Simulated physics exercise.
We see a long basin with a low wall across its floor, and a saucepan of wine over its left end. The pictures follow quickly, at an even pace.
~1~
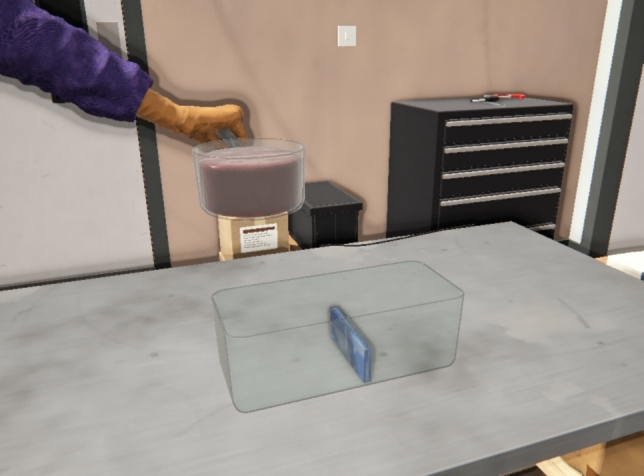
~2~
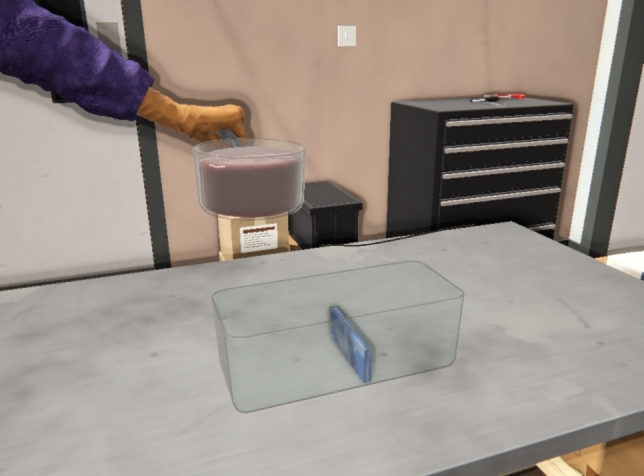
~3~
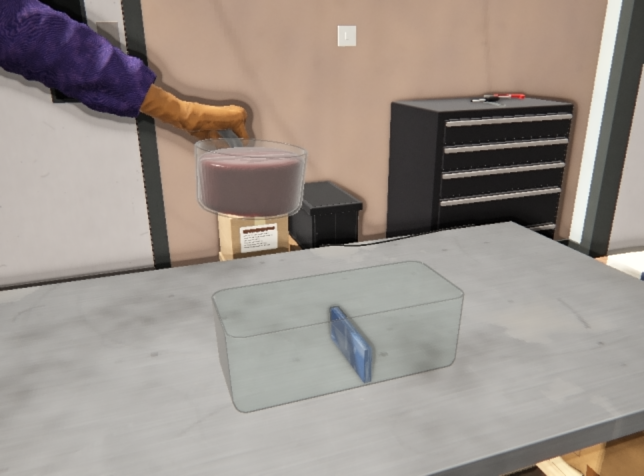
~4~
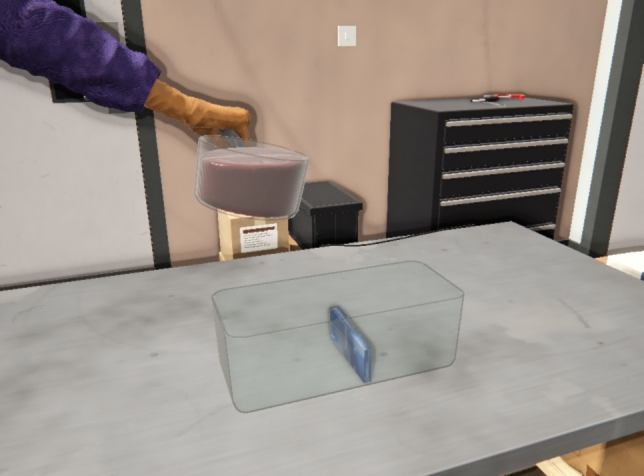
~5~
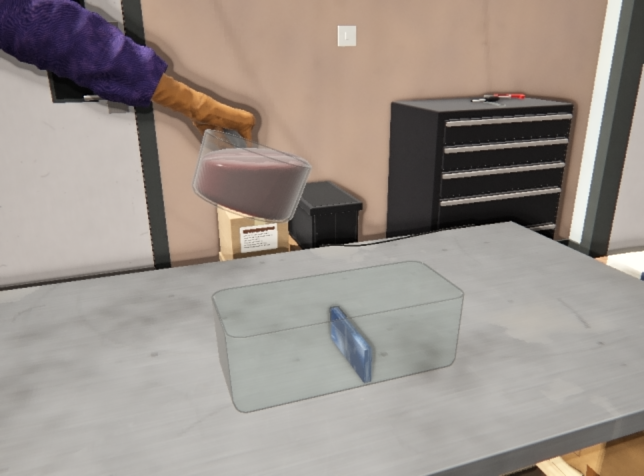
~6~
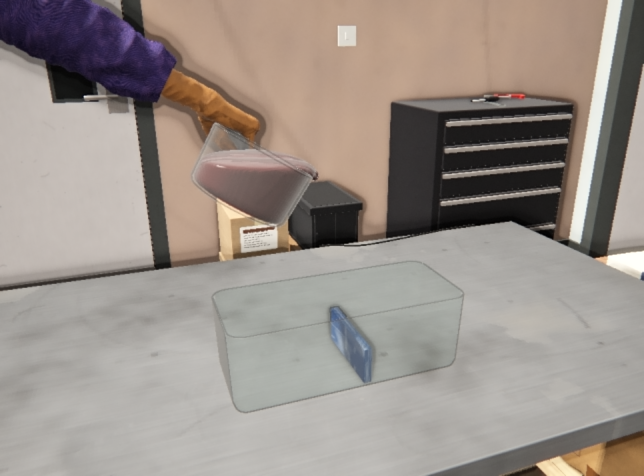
A gloved hand in tan, its arm in a purple sleeve, holds a clear round pan of dull reddish liquid above the left end of a long transparent basin with a low blue wall across its floor. The basin sits on a grey table in a workshop, seen from slightly above, with a black drawer cabinet behind. The hand tilts the pan rightward, slowly then faster, while the camera stays still.
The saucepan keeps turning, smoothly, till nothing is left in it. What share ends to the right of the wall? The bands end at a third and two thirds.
In the end from a third to two thirds is right of the wall.
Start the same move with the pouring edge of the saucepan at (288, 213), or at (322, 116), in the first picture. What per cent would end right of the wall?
Roughly 5 per cent, and 85 per cent.
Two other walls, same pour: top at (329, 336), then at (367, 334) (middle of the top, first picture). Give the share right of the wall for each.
Near 85 % and 20 %.
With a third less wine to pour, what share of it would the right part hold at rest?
It comes to 25 per cent or so.
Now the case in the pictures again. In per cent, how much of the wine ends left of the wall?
It comes to 50 per cent or so.
A moment on, the tilt is 92° and 32 per cent is still to pour, 4 is left of the wall and 14 right of it.
Next, the tilt is 100° and 8 per cent is still to pour, 30 is left of the wall and 52 right of it.
Then the tilt is 100° and 1 per cent is still to pour, 43 is left of the wall and 50 right of it.
Later the tilt is 100° and 0 per cent is still to pour, 47 is left of the wall and 50 right of it.
Finally, 48 per cent lies left of the wall, 50 right of it and 2 outside.
